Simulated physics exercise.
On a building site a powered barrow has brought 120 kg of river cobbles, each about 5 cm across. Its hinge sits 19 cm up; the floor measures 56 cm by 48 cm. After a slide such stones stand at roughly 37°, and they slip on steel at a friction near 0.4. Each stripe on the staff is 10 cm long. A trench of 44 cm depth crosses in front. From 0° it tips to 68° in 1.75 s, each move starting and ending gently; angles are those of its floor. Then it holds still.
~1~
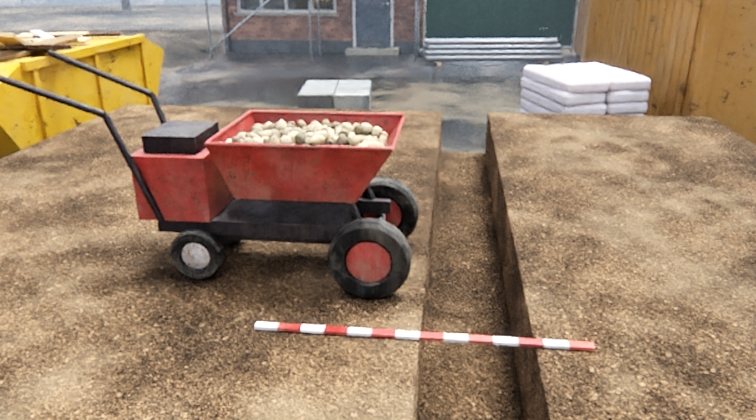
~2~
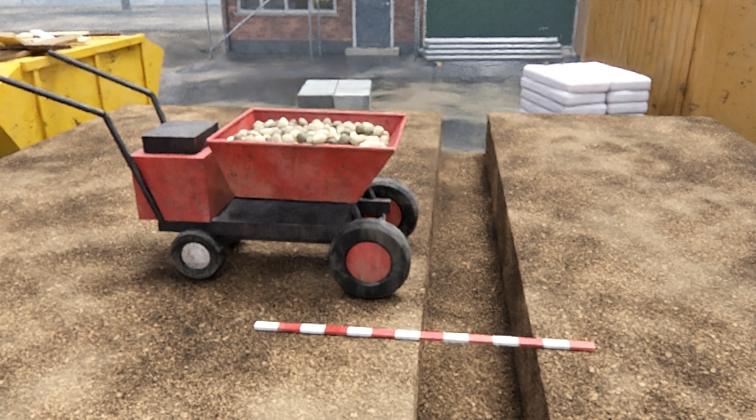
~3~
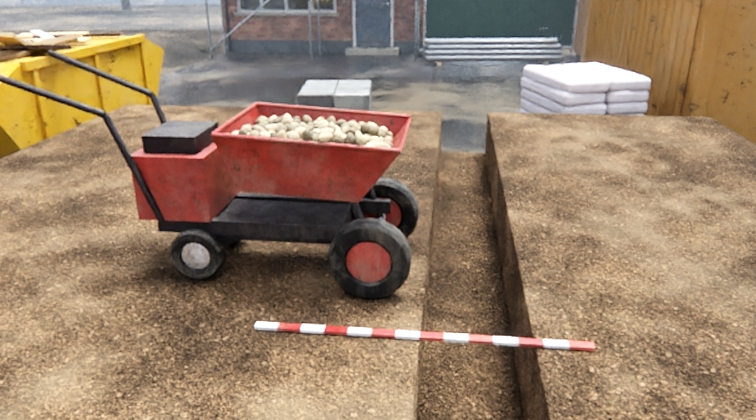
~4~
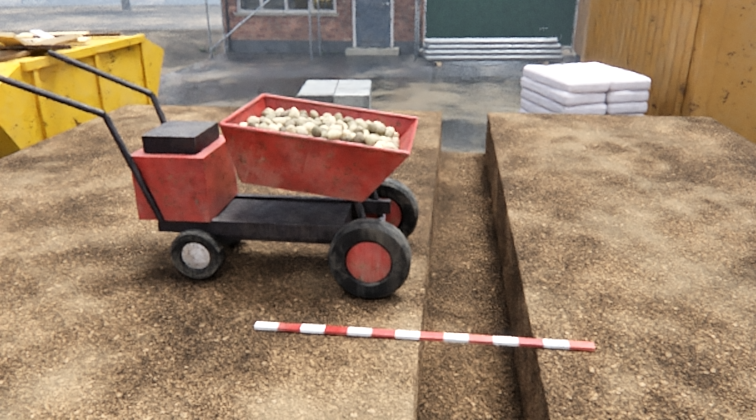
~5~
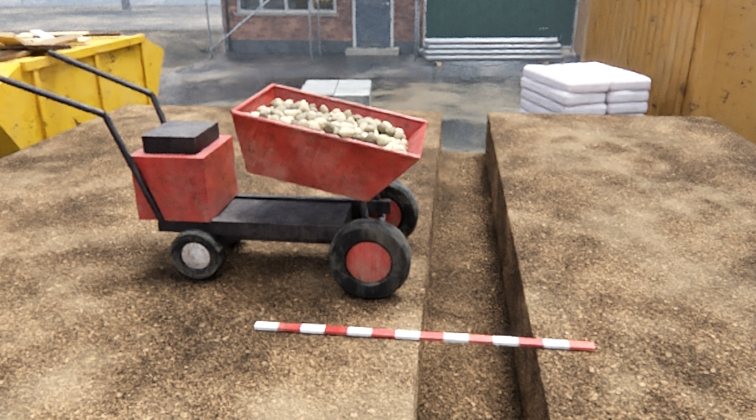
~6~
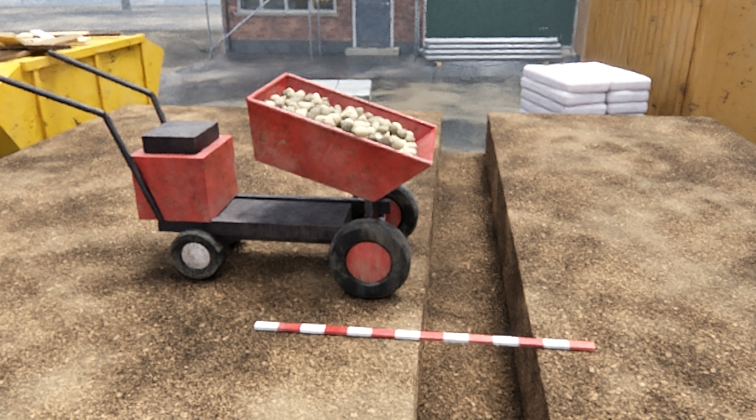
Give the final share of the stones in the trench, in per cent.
About 59 per cent.
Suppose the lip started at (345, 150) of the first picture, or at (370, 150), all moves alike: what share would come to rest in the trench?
First some 95, then 85 per cent.
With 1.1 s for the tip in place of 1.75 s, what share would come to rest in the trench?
It would be near 55 per cent.
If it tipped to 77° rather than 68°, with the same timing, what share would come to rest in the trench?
Then about 55 per cent.
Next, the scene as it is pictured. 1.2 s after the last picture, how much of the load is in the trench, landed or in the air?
Some 15 per cent.
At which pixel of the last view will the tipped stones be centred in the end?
Near (503, 332).
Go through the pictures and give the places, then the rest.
In the first frame, lip at (392, 149), floor tilted 0°, highest stones at (336, 131).
In the second frame, lip at (394, 150), floor tilted 1°, highest stones at (324, 129).
In the third frame, lip at (400, 151), floor tilted 3°, highest stones at (307, 126).
In the fourth frame, lip at (408, 154), floor tilted 7°, highest stones at (287, 119).
In the fifth frame, the tray is at 13°, its lip at (419, 158); the top of the load is at (282, 108).
In the sixth frame, the tray is at 18°, its lip at (431, 164); the top of the load is at (291, 98).
Then, 0.7 s after the last picture the floor is at 57°, 99 % in the tray, 1 % in the trench; the foremost stones are at (497, 217).
Then, 1.2 s after the last picture the floor is at 68°, 61 % in the tray, 17 % in the trench, 22 % past the trench; the foremost stones are at (603, 288).
Then, 1.6 s after the last picture the floor is at 68°, 37 % in the tray, 28 % in the trench, 35 % past the trench; the foremost stones are at (651, 278).
Then, 3.6 s after the last picture the floor is at 68°, 5 % in the tray, 59 % in the trench, 35 % past the trench; the foremost stones are at (665, 274).
